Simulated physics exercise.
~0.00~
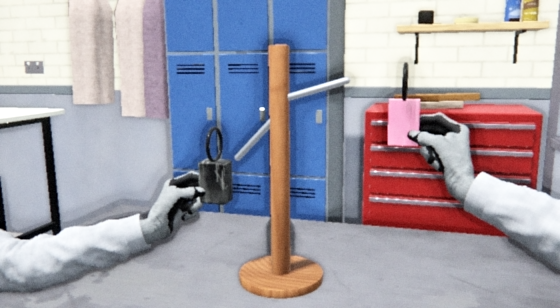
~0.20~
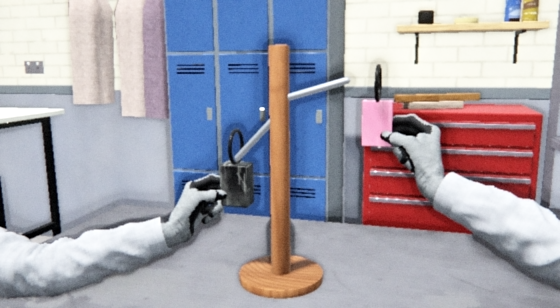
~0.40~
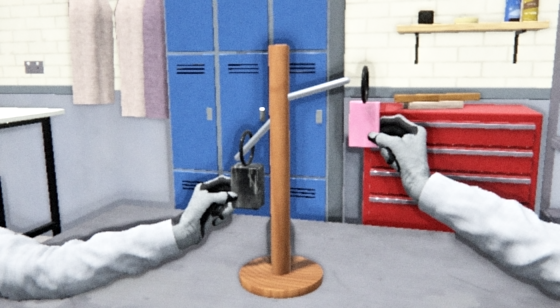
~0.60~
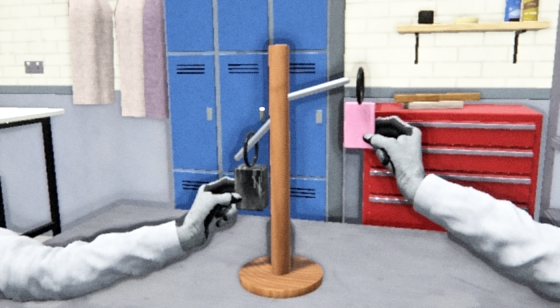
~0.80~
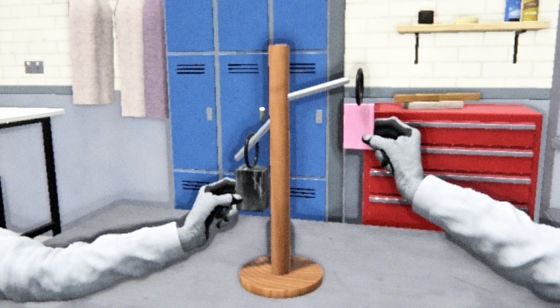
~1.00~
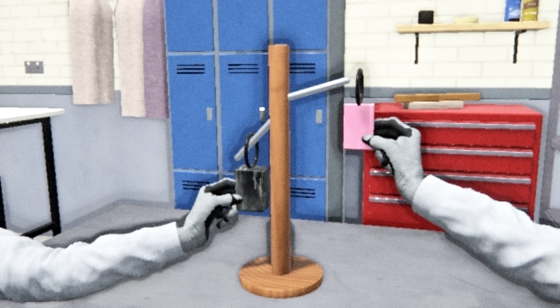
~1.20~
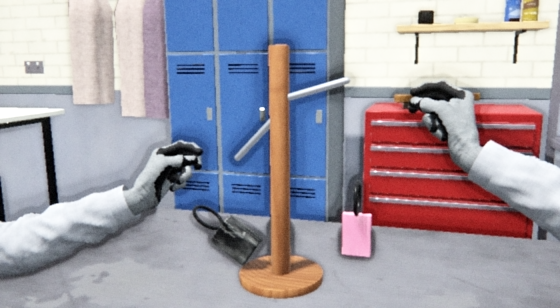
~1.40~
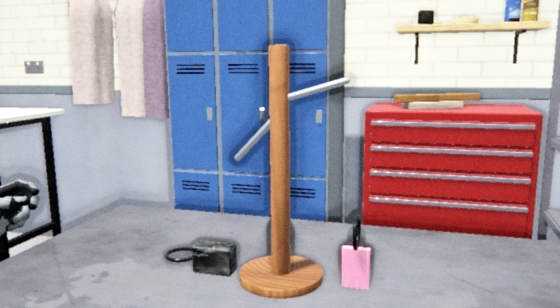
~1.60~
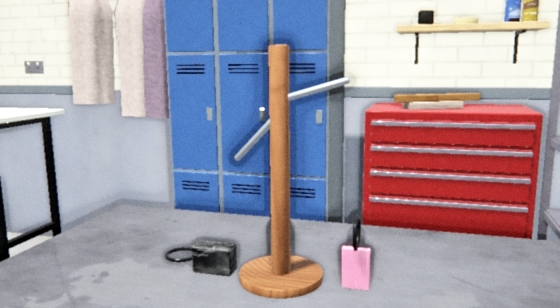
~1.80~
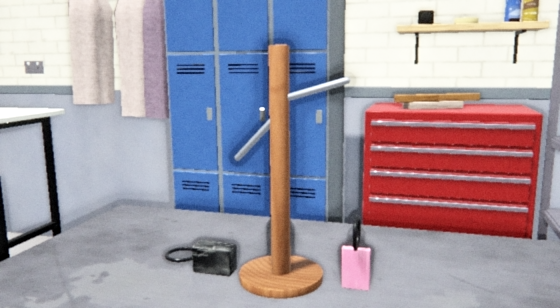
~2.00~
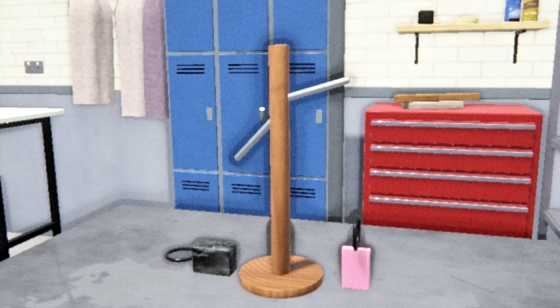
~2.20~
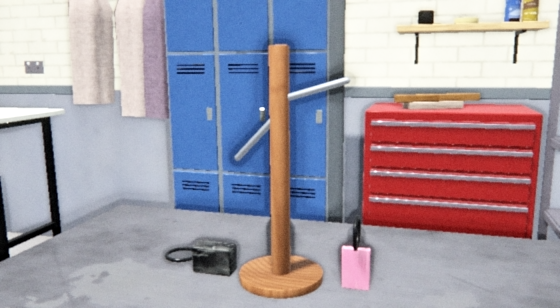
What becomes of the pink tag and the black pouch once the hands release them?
Neither stays hanging on the bar. The pink tag falls and comes to rest to the right of the stand, and the black pouch falls and ends up tipped over to the left.
